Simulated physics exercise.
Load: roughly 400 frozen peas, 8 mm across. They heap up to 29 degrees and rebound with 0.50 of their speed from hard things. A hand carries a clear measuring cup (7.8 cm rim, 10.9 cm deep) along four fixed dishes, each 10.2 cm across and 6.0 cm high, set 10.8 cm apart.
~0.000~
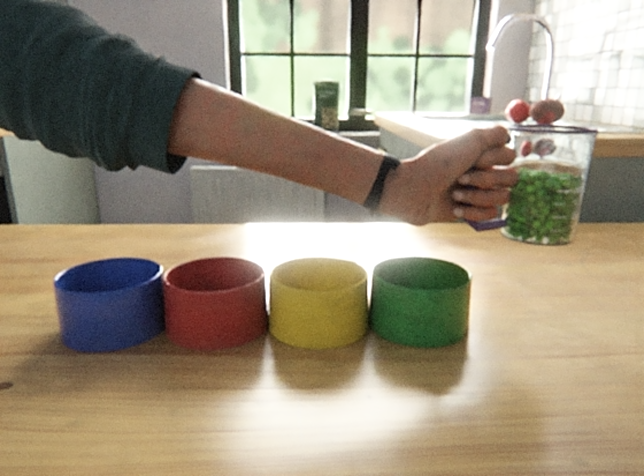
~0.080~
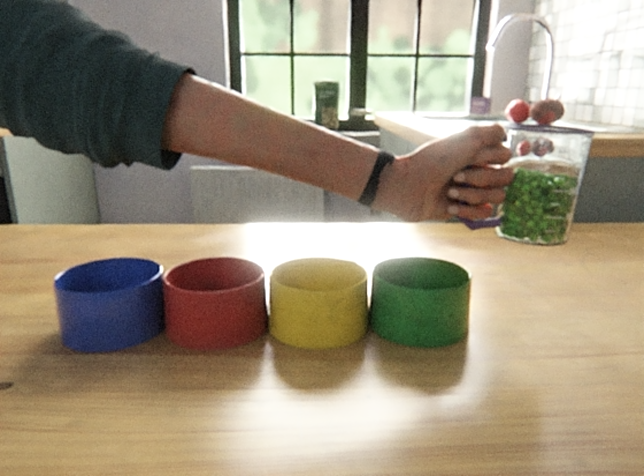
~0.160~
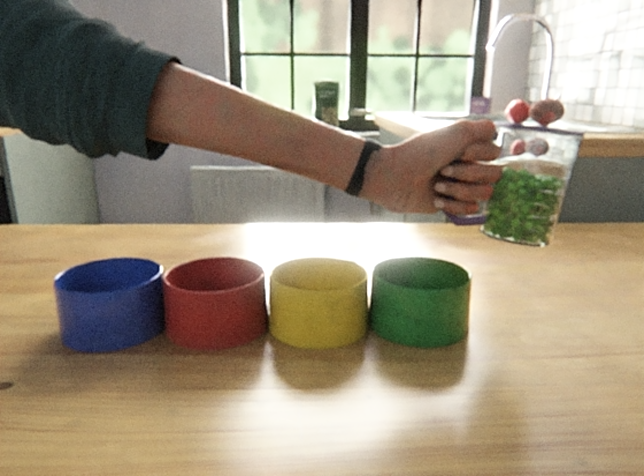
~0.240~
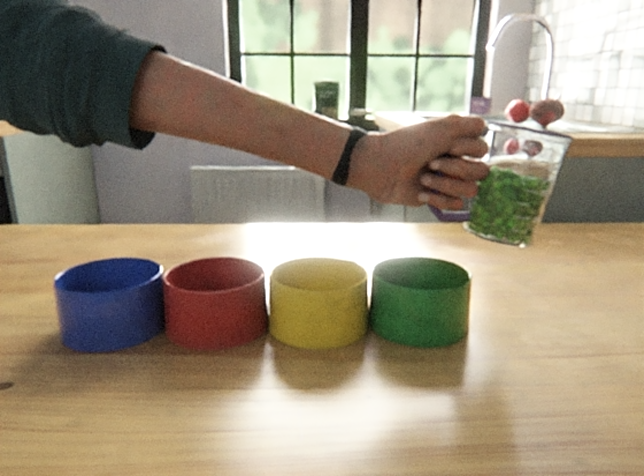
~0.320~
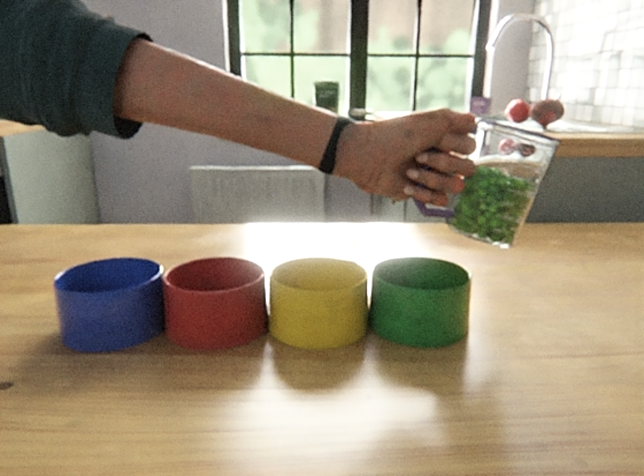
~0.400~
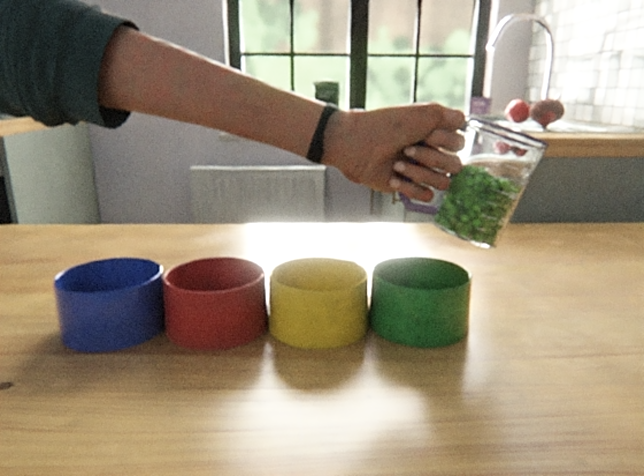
The clip opens with a hand holding a clear measuring cup of green peas upright at the right, behind a row of blue, red, yellow and green dishes on a wooden table. The arm then draws the cup leftward toward the green dish, its rim gradually leaning to the right.
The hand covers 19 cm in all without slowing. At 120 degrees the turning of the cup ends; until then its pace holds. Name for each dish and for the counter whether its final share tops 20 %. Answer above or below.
Red: Below, blue: Below, green: Above, yellow: Below, counter: Below.
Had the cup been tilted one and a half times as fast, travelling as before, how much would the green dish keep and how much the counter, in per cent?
Then: Green 100, counter 0.
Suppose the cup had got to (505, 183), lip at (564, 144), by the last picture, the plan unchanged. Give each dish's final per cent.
Red 0; blue 0; green 100; yellow 0.
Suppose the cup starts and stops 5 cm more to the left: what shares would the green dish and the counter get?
Green 50, counter 20.
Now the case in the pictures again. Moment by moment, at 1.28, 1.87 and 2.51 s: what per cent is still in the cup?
In turn: 100, 100, 5.
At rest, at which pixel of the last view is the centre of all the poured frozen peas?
Near (423, 303).
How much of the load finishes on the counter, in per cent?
Some 0 per cent.
Then, at 1.28 s, tilt 65 degrees; cup holds 100 %.
Then, at 1.87 s, tilt 97 degrees; cup holds 100 %.
After 2.51 s, tilt 120 degrees; cup holds 5 %, green 95 %.
By 3.1 s all is still; red 0 %, blue 0 %, green 100 %, yellow 0 %, counter 0 %.
